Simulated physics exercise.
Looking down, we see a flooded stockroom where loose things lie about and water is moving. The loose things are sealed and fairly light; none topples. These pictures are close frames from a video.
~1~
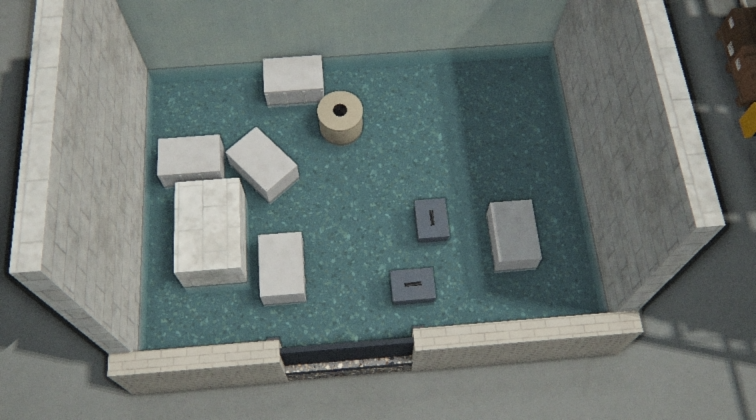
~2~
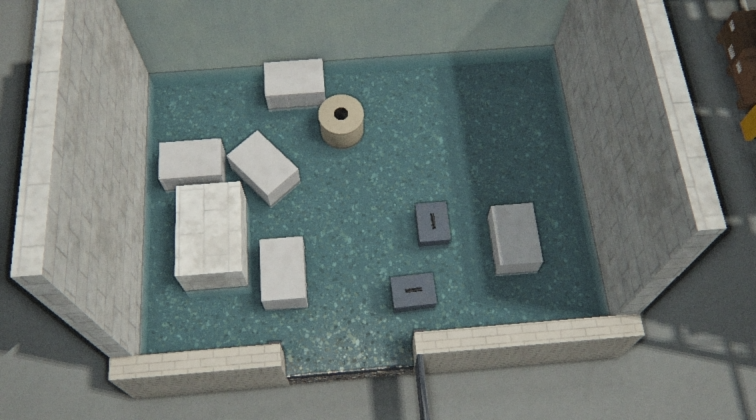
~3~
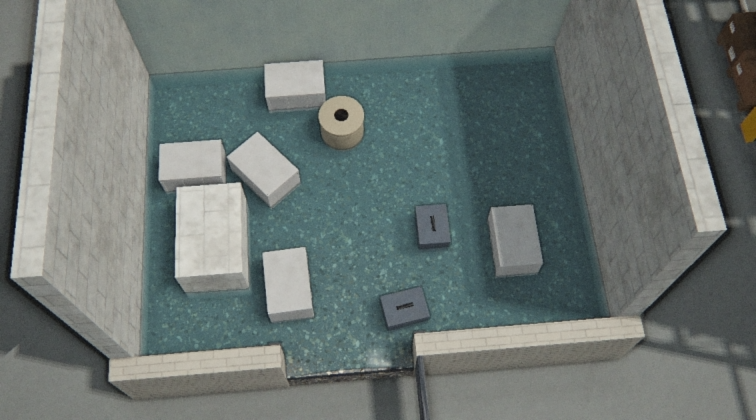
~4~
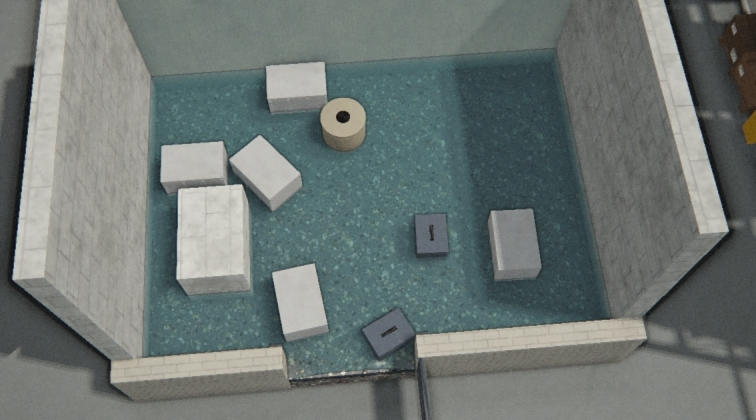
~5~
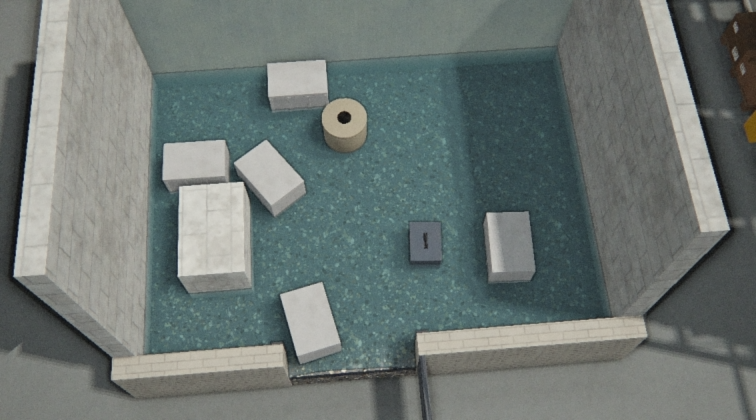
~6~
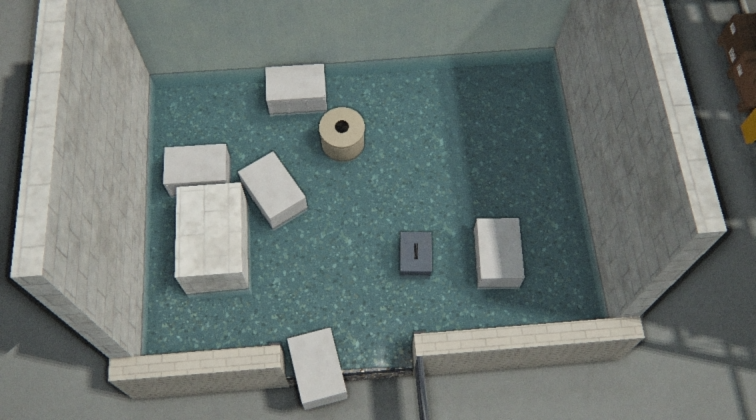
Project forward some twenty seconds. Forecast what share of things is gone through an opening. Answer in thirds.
Two thirds or more.
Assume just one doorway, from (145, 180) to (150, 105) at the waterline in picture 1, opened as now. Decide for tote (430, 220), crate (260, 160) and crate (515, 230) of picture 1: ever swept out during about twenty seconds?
Object one: Remains; object two: Leaves; object three: Remains.
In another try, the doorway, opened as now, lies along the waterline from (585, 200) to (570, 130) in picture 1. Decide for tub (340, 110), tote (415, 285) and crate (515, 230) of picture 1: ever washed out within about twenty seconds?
One by one as named: Gets away, gets away and gets away.
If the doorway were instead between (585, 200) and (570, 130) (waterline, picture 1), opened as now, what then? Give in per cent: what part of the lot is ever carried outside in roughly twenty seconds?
Share: Near 50 %.
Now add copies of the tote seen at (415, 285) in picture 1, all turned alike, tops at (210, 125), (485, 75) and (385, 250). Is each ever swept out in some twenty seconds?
Note - in order: Retained / retained / out of the scene.
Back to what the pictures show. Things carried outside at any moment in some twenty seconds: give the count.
You get 6.
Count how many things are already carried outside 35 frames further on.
6.
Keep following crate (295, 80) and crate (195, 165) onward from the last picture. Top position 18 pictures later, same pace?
Roughly (311, 117) and roughly (221, 175).
A moment on, 3 of 8 are out; 5 afloat.
Next, 5 of 8 are out; 3 afloat.
Later, 6 of 8 are out; 2 afloat.
In the end, 6 of 8 are out; 2 afloat.
